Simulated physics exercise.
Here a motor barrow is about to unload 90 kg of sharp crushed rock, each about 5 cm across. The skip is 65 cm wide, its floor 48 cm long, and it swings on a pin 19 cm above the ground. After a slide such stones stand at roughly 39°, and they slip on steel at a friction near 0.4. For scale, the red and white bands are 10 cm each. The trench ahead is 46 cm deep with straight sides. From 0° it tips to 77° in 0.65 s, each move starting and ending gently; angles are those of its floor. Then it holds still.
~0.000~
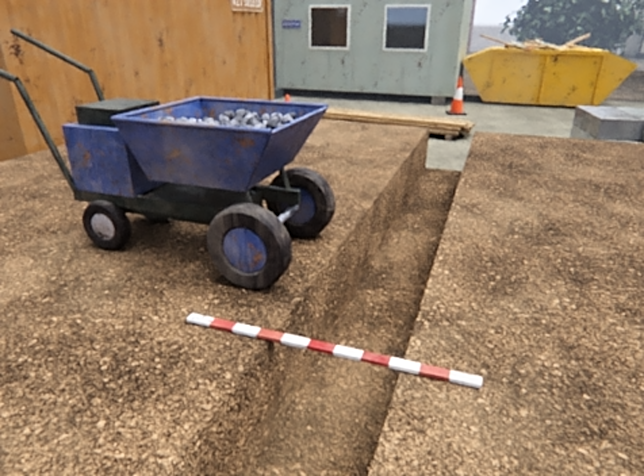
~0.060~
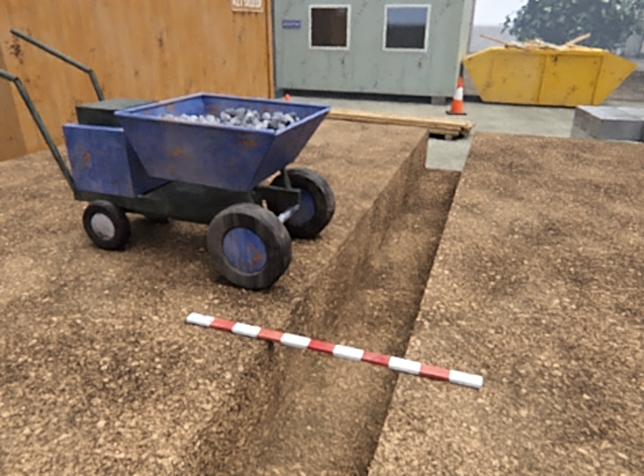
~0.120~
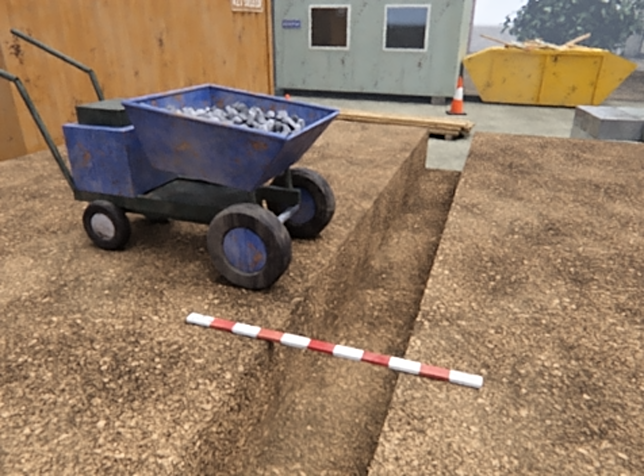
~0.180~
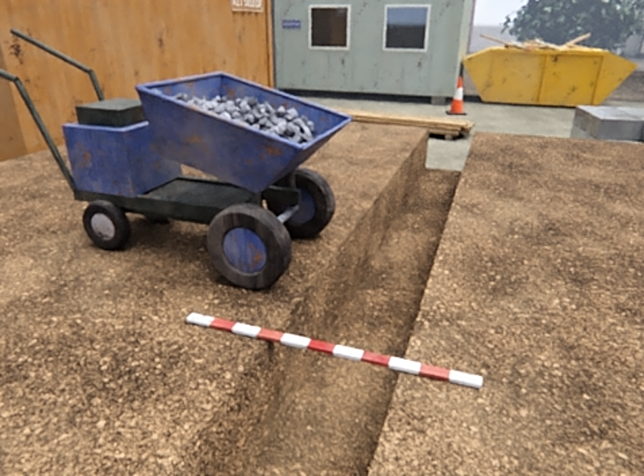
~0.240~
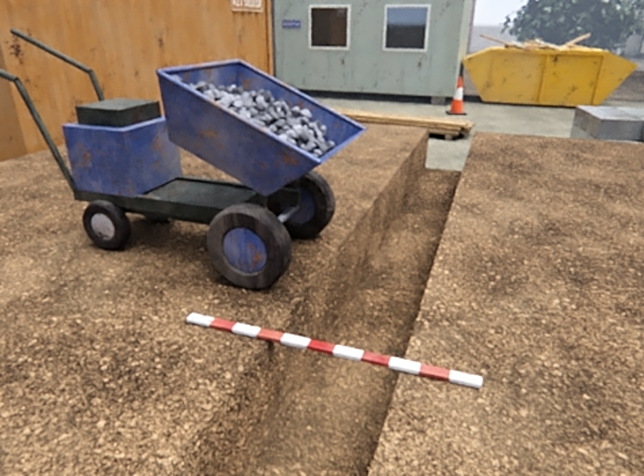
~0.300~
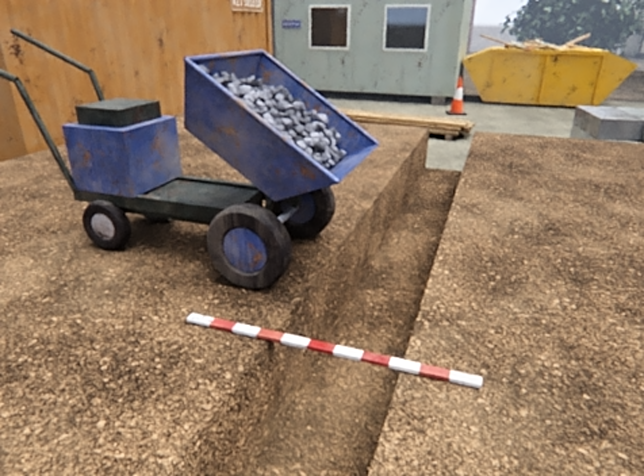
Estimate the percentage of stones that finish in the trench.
About 63 per cent.
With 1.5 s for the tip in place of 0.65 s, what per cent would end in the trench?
Then about 80 per cent.
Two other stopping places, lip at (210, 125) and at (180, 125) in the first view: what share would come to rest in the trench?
First some 100, then 85 per cent.
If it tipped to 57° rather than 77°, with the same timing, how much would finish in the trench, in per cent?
Then about 15 per cent.
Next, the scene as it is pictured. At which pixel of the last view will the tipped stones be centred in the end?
Around (409, 345).
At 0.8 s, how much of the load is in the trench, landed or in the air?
About 20 per cent by then.
After 0.5 s the floor is at 65°; 100 % in the skip; the foremost stones are at (369, 208).
After 0.8 s the floor is at 77°; 65 % in the skip, 19 % in the trench, 15 % past the trench; the foremost stones are at (465, 298).
After 1.1 s the floor is at 77°; 22 % in the skip, 40 % in the trench, 38 % past the trench; the foremost stones are at (630, 339).
After 3.0 s the floor is at 77°; 0 % in the skip, 63 % in the trench, 37 % past the trench; the foremost stones are past the picture's edge.
